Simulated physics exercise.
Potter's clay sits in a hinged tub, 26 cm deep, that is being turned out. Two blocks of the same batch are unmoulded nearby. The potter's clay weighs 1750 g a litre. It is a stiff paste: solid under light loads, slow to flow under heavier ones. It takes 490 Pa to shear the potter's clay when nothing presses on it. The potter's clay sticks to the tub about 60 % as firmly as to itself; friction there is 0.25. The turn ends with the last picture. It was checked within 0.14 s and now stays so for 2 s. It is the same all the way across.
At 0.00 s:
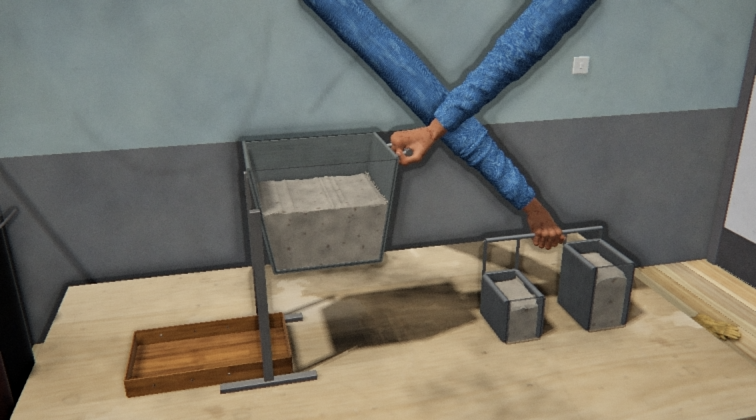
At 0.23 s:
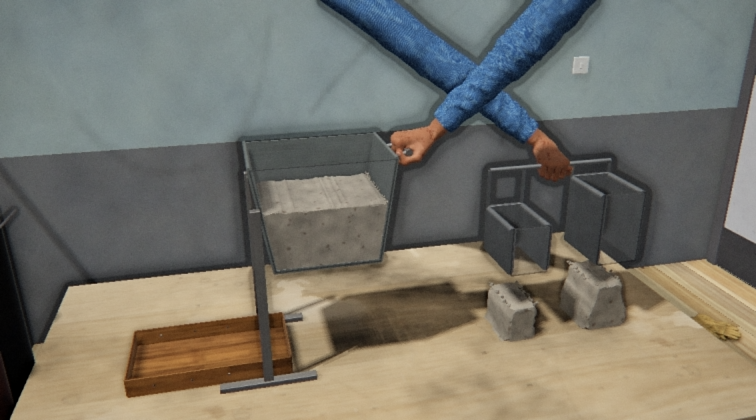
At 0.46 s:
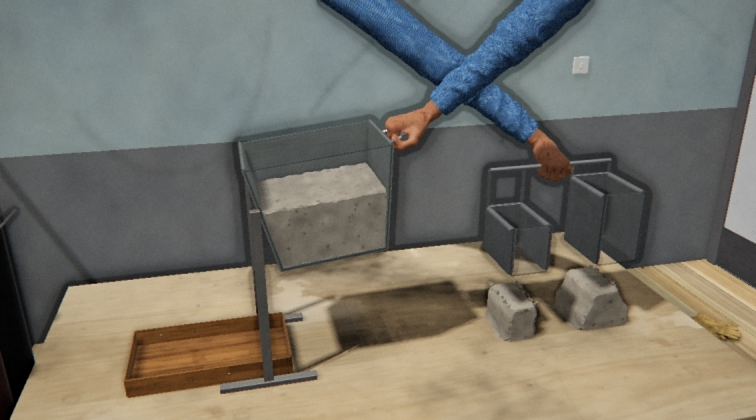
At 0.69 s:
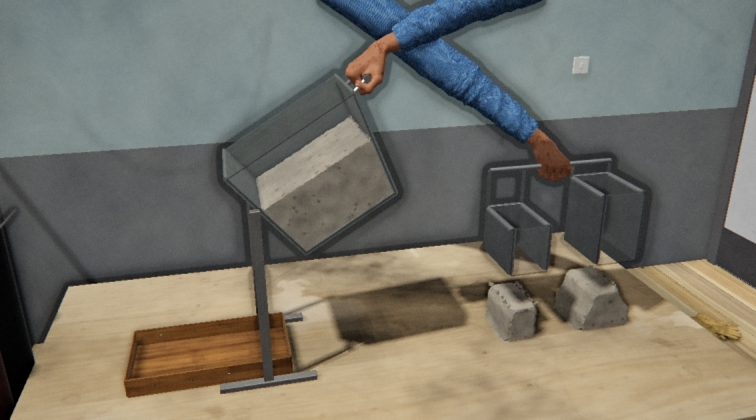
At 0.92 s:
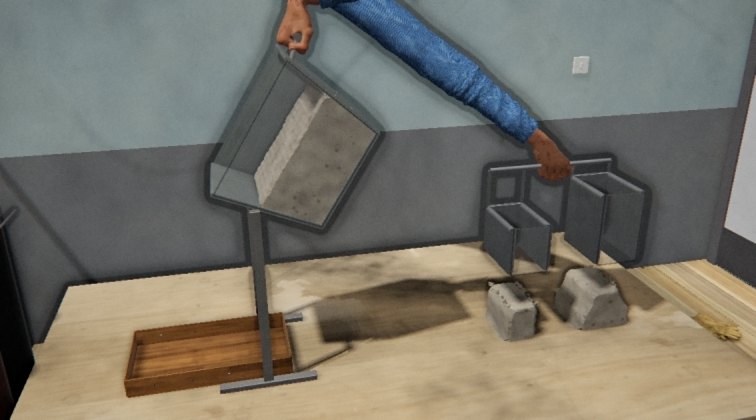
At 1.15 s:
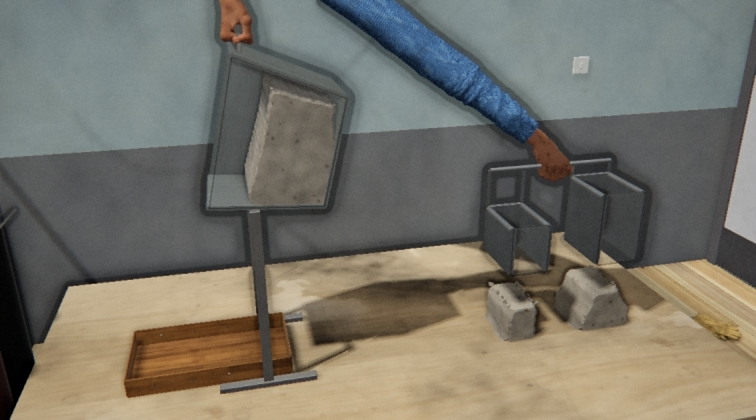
In the video, one hand lifts a frame of moulds off two grey blocks, and the larger block slumps slightly. Another hand then swings a clear hinged tub up and leftward above a wooden tray, its grey contents turning with it.
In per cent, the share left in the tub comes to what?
Close to 86 per cent.
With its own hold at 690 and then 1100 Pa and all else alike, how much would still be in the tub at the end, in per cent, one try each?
In that order: 100 %, 100 %.
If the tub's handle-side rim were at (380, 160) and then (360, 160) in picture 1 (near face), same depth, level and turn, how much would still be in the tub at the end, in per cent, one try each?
In turn about 100 %, 100 %.
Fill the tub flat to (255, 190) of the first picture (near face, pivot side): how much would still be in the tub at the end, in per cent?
Then about 60 %.
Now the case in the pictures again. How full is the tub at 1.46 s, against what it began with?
Near 95 %.
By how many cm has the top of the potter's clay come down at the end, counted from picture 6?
Roughly 11 cm.
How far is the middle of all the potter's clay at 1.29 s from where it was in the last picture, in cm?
About 4 cm.
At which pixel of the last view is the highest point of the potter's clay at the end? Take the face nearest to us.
Around (277, 143).
After 1.29 s, the tub is at 76 degrees and holds 100 %.
After 1.46 s, the tub is at 76 degrees and holds 95 %.
After 1.63 s, the tub is at 76 degrees and holds 89 %.
After 1.80 s, the tub is at 76 degrees and holds 87 %.
After 3.15 s, at the end, the tub is at 76 degrees and holds 86 %.
